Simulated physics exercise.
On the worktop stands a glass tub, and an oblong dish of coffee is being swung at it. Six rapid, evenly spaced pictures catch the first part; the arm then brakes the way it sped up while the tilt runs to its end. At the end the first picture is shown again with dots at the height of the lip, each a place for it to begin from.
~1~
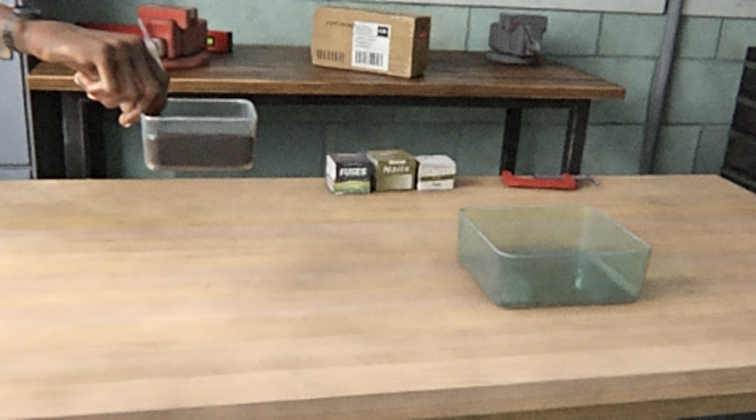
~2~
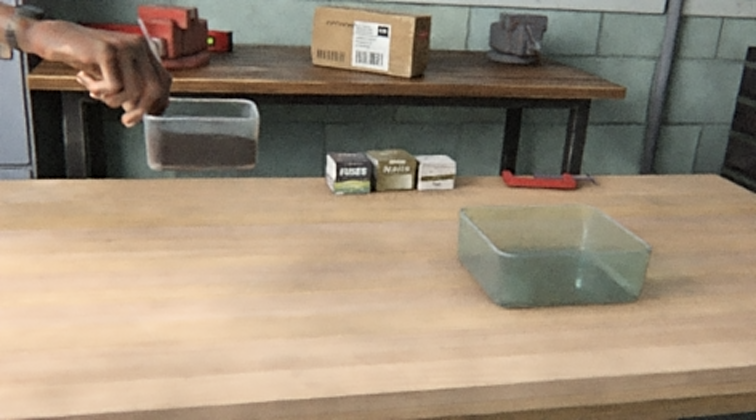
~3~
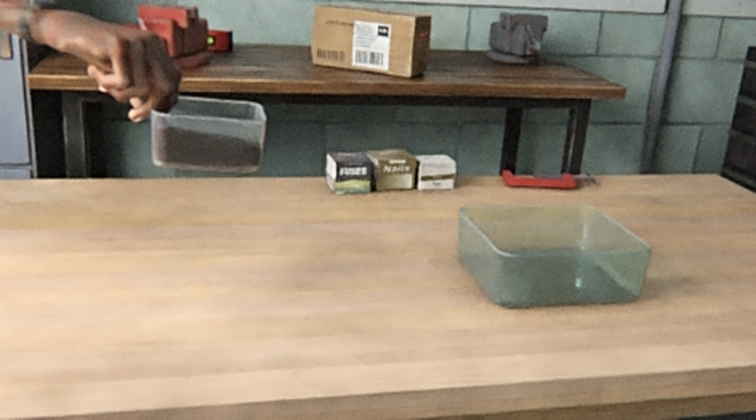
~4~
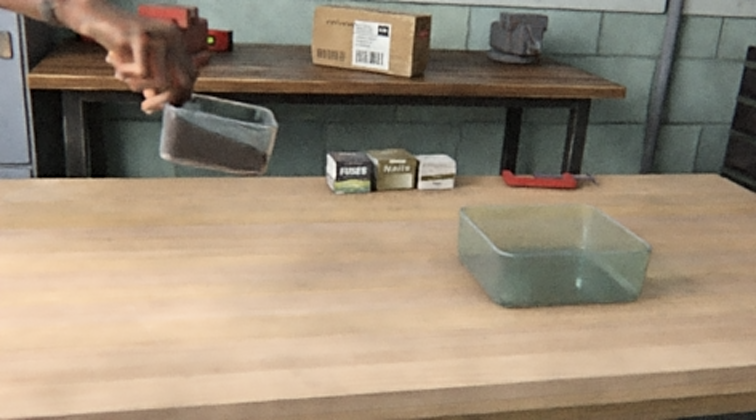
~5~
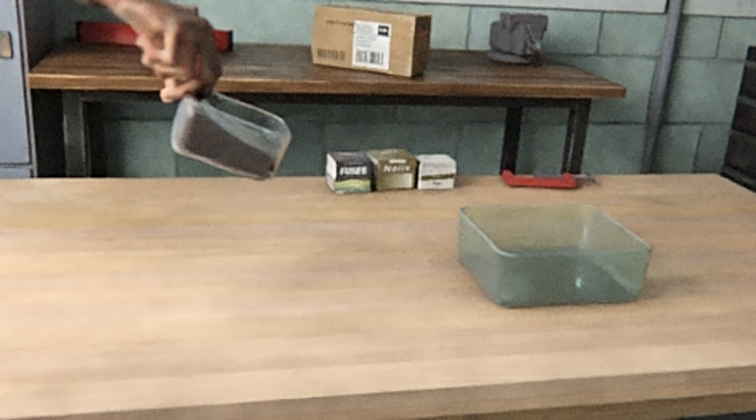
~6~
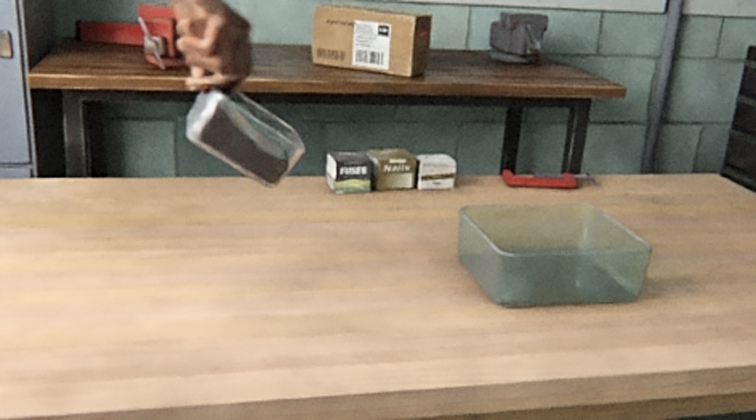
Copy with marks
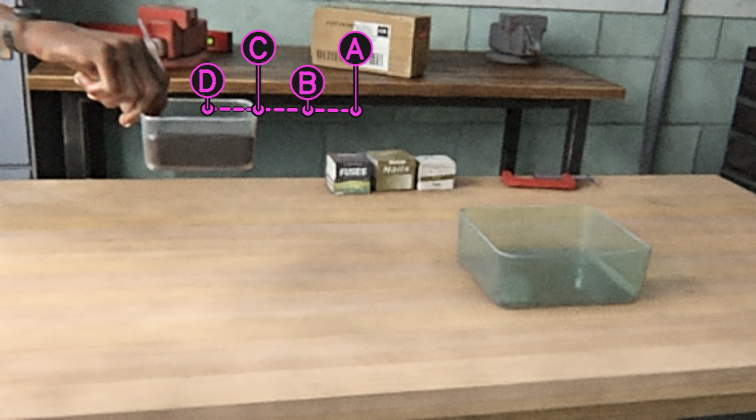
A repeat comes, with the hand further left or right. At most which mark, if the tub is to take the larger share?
B is the one.
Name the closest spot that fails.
Spot C.
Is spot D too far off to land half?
Yes, it does.
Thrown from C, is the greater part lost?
Yes.
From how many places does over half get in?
Two of them.
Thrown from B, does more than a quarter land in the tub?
Yes, it does.
In magenta, A at (355, 110); B at (307, 110); C at (258, 109); D at (207, 108).
With A, about 68 % lands in the tub, 7 % falls short and 24 % goes beside or beyond.
With B, about 62 % lands in the tub, 23 % falls short and 15 % goes beside or beyond.
With C, about 12 % lands in the tub, 80 % falls short and 8 % goes beside or beyond.
With D, about 0 % lands in the tub, 93 % falls short and 7 % goes beside or beyond.
